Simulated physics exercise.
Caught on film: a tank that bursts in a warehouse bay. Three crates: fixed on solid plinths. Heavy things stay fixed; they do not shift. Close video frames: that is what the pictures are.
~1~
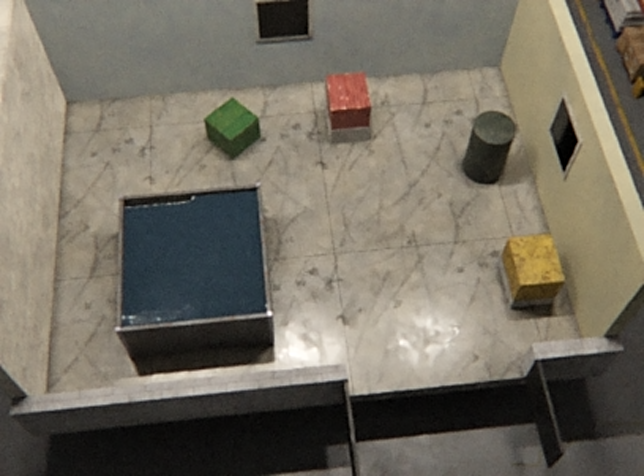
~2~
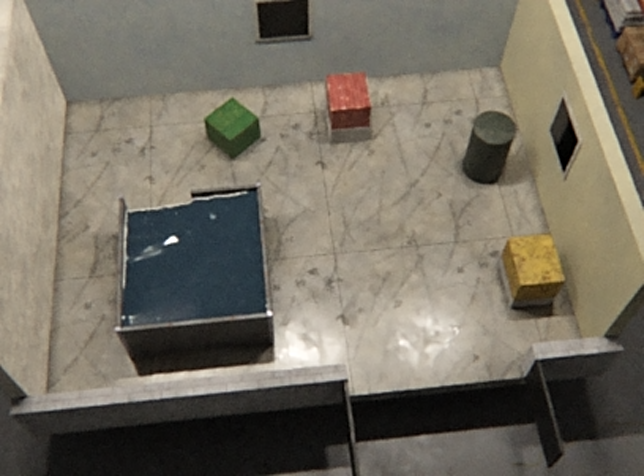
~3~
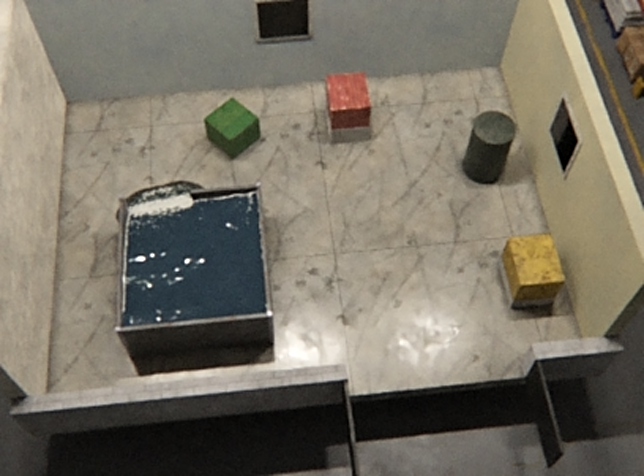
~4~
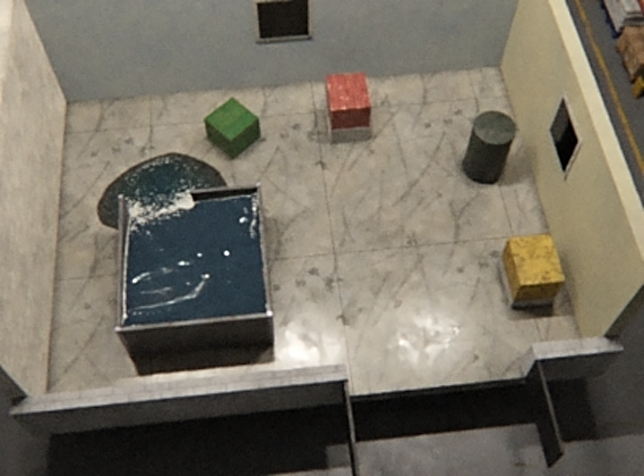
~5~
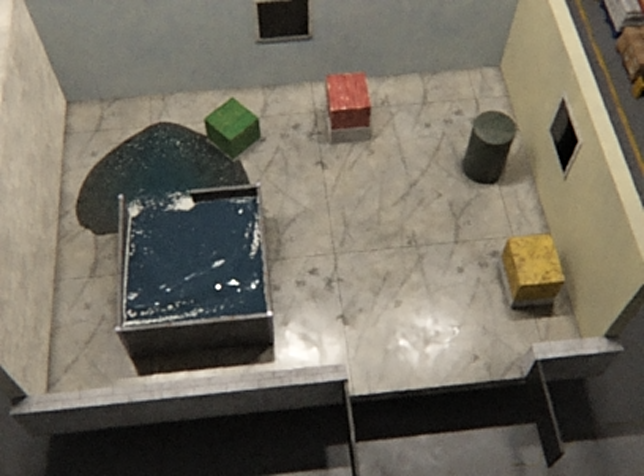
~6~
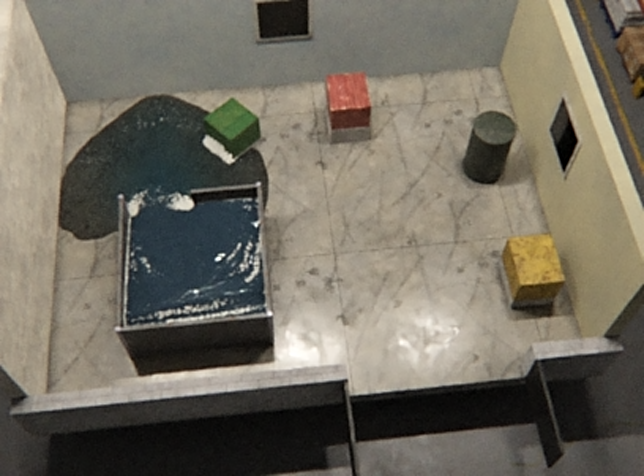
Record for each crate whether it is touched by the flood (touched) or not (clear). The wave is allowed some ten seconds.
Record: Yellow crate clear, green crate touched, red crate clear.
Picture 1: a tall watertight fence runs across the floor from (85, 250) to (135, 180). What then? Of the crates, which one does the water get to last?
That is the yellow one.
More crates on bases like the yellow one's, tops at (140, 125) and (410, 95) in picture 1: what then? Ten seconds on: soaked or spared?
In the listed order, the first crate gets reached while the second remains untouched.
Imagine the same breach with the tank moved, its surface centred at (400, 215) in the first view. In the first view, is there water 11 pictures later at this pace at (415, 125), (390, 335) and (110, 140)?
The first spot is inundated, the second not reached, and the third inundated.
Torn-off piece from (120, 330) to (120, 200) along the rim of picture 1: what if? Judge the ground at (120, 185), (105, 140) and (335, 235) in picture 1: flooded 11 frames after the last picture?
Point by point: Drenched, drenched, unwetted.
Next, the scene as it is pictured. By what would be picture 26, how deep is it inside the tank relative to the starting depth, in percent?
I'd say around 42 per cent.
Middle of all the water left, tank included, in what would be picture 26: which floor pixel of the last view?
Close to (187, 199), I reckon.
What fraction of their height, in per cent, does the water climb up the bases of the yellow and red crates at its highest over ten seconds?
60 and 50 per cent, in that order.
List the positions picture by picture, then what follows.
The water tank at (193, 256) is whole and still, in the first frame.
Water pours out on the water tank's far side and has run to a hidden place, in the second frame.
Water pours out on the water tank's far side and has run to (197, 189), in the third frame.
Water pours out on the water tank's far side and has run to (179, 157), in the fourth frame.
Water pours out on the water tank's far side and has run to (158, 127), in the fifth frame.
The front is at (152, 99), out from the gap on the water tank's far side, in the sixth frame.
A moment on, water covers 20 % of the floor; the yellow crate not reached, the green crate water round its plinth, the red crate not reached.
Next, water covers 30 % of the floor; the yellow crate not reached, the green crate water round its plinth, the red crate water round its plinth.
Then, water covers 45 % of the floor; the yellow crate not reached, the green crate water round its plinth, the red crate water round its plinth.
Later, water covers 85 % of the floor; the yellow crate water round its plinth, the green crate water round its plinth, the red crate water round its plinth.
In the end, water covers 100 % of the floor; the yellow crate stayed above the water, the green crate was topped, the red crate stayed above the water.
